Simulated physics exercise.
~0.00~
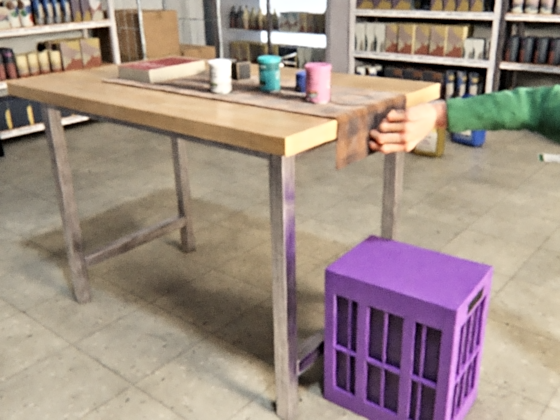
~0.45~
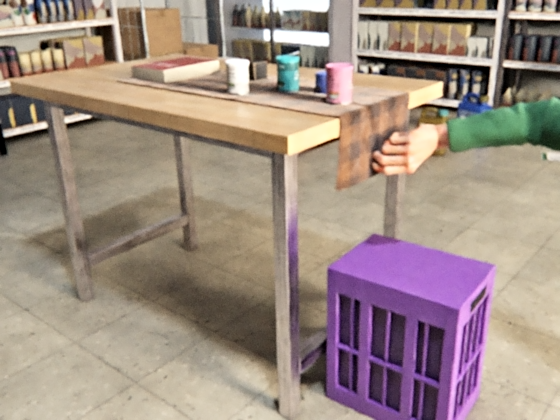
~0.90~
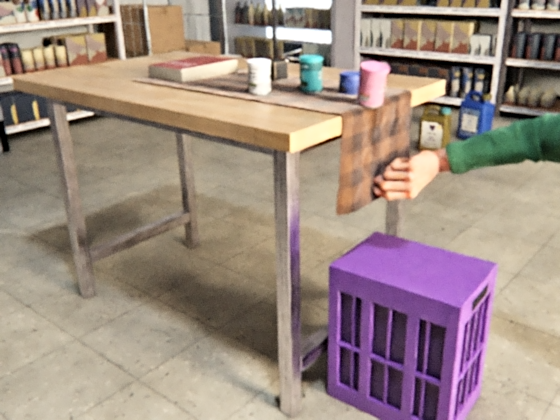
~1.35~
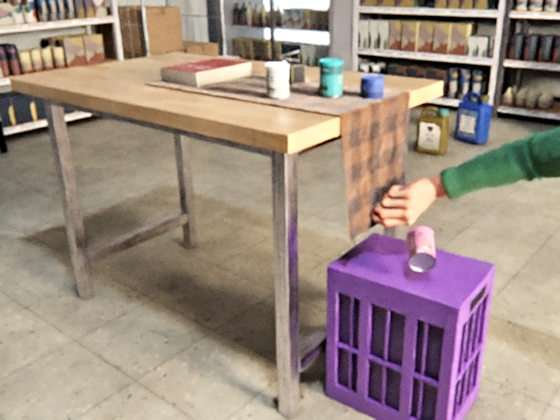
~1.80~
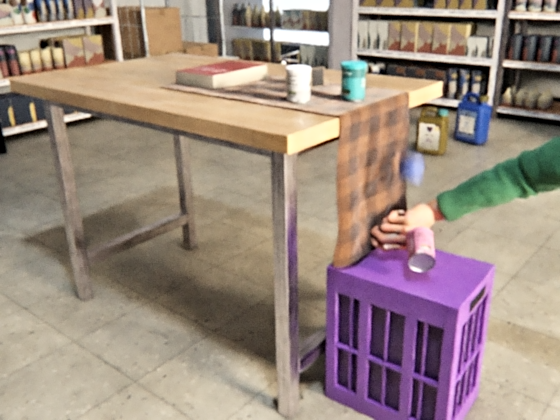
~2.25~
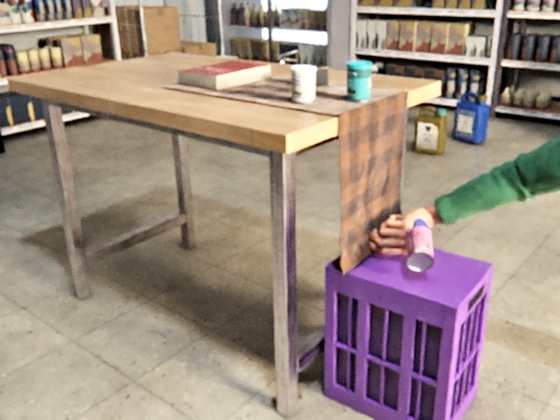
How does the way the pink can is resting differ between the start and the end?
At the start the pink can stands upright on the cloth on the table, but at the end it is on its side at the purple crate.
